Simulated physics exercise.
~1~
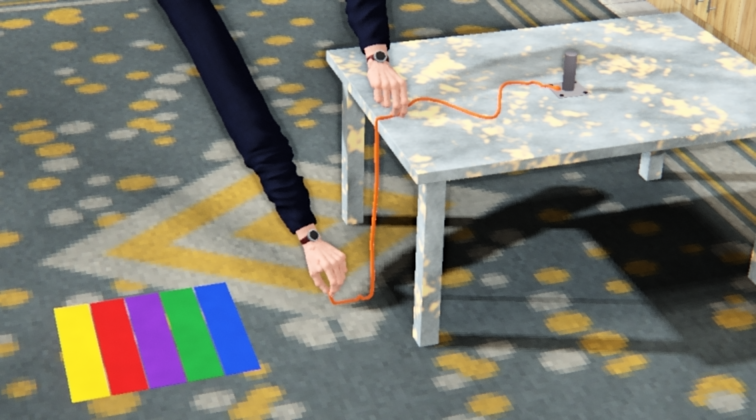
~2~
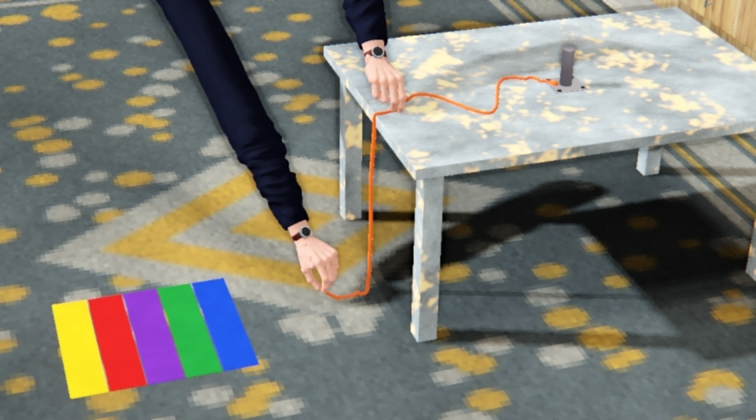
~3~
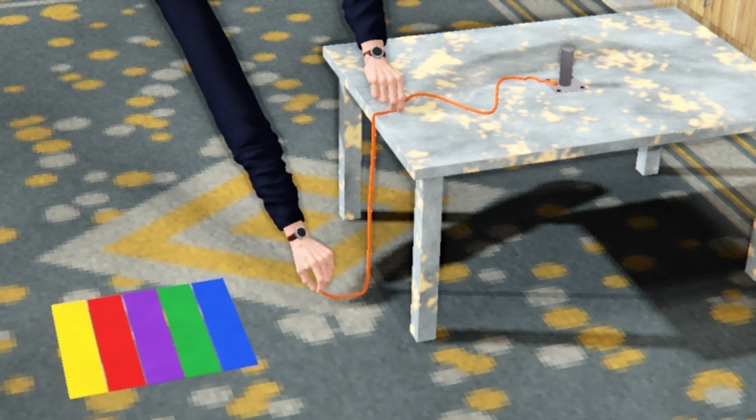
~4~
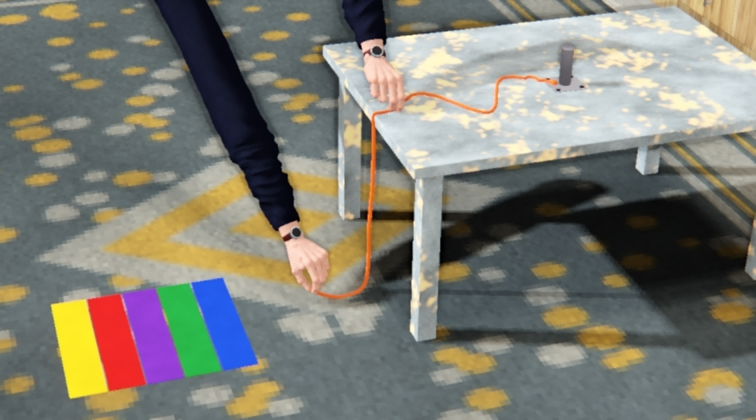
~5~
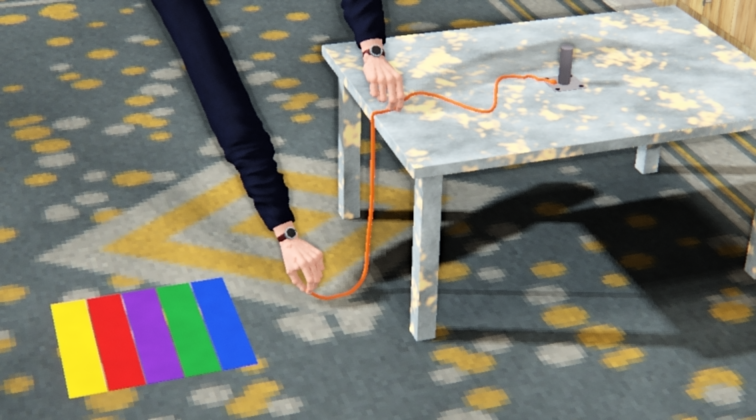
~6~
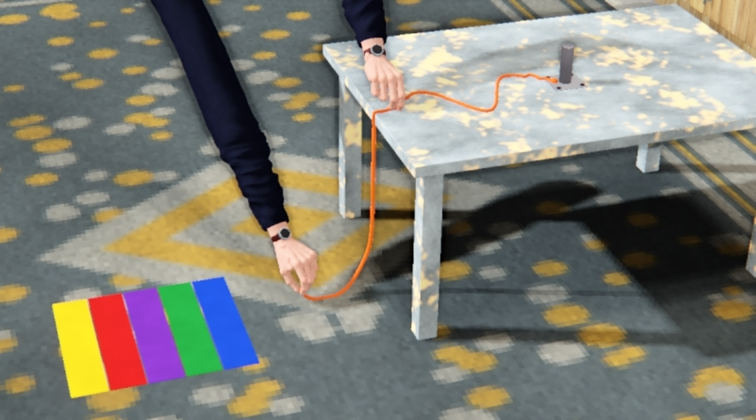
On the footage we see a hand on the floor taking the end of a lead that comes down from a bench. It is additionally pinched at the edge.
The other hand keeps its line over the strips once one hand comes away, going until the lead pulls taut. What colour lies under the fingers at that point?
Yellow.
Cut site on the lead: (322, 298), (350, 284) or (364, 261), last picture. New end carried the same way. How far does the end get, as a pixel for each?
I'd expect it near (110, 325) on the first try, near (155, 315) on the second and near (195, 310) on the third.
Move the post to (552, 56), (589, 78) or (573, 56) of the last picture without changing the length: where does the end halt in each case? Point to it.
Try by try: (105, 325), (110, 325) and (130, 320).
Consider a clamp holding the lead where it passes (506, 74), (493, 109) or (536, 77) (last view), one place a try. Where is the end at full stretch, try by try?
About (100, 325), (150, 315) and (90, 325).
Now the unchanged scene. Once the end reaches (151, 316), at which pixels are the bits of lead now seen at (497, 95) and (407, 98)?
They end up close to (463, 101) and (362, 157).
A little later, end near (151, 316); over purple.
Next, end near (103, 324); over red.
When it is tight, end near (74, 329); over yellow. It halts on the yellow strip.
